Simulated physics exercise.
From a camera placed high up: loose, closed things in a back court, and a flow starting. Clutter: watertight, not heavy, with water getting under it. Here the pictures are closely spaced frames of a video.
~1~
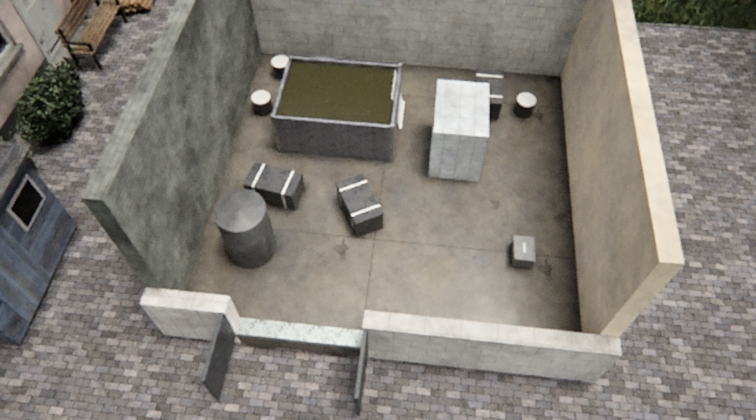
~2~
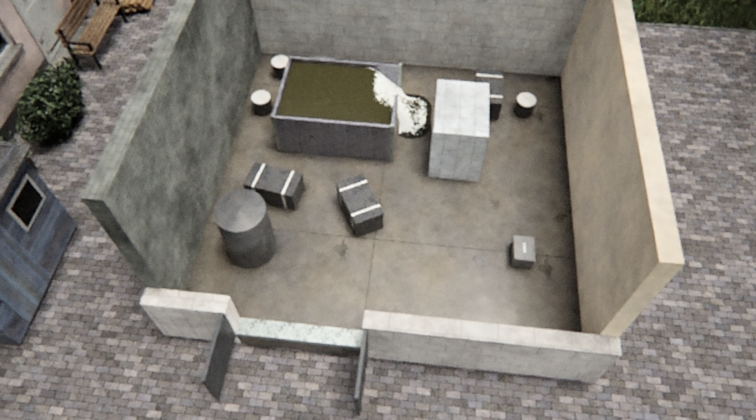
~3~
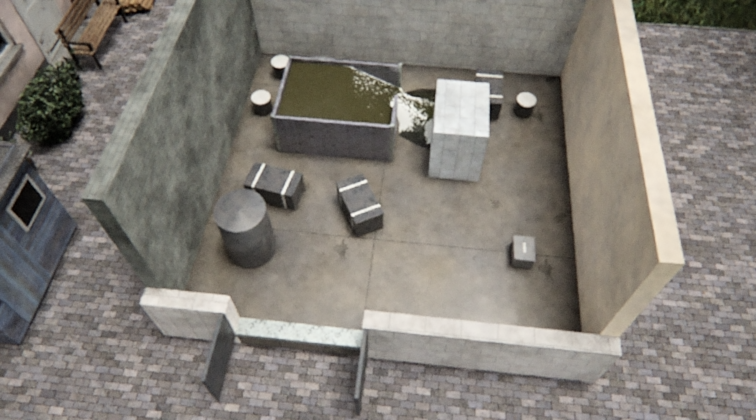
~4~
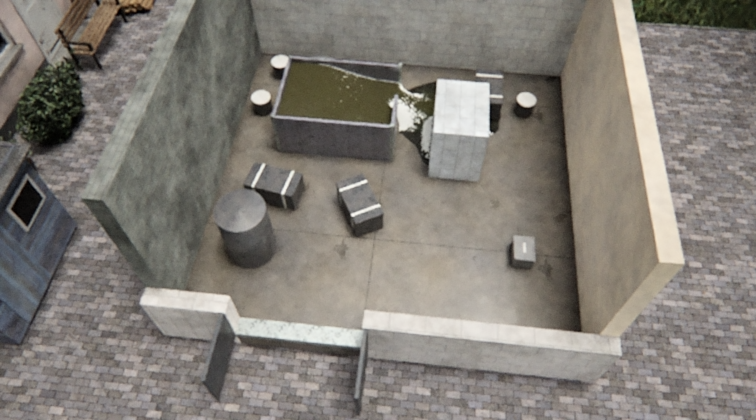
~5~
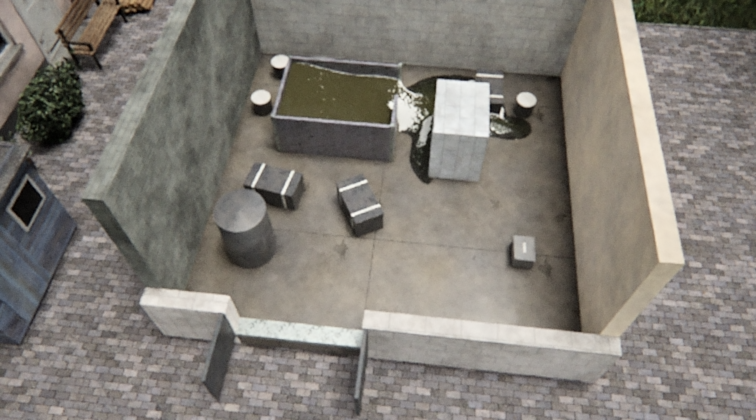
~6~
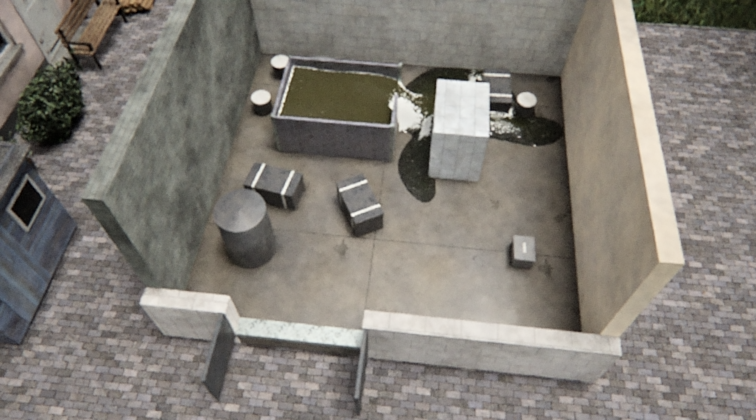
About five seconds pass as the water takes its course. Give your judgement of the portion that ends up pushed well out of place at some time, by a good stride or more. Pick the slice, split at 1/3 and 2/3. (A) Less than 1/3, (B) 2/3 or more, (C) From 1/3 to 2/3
C, from 1/3 to 2/3.
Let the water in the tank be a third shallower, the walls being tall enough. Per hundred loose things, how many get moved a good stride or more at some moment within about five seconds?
Around 40 in a hundred.
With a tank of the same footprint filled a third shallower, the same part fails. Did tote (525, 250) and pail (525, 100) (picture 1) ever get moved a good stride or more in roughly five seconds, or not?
Over that mark, over that mark.
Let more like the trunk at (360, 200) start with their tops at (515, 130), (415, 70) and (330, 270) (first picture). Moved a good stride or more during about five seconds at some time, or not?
Outcome per entry: Knocked aside / knocked aside / stays where it is.
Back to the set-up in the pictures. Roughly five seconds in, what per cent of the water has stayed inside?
My figure is 100 per cent.
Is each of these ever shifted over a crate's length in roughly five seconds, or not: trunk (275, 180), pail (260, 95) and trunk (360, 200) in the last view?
Per the list: First remained close, second remained close, third remained close.
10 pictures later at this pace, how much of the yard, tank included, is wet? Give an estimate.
About 45 percent.
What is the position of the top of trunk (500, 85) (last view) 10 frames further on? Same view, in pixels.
Close to (531, 67).
A moment on, 1 of 8 are well off their spots; 0 afloat.
Next, 1 of 8 are well off their spots; 2 afloat.
Later, 2 of 8 are well off their spots; 2 afloat.
In the end, 3 of 8 are well off their spots, and 3 have been at some point; 3 afloat.
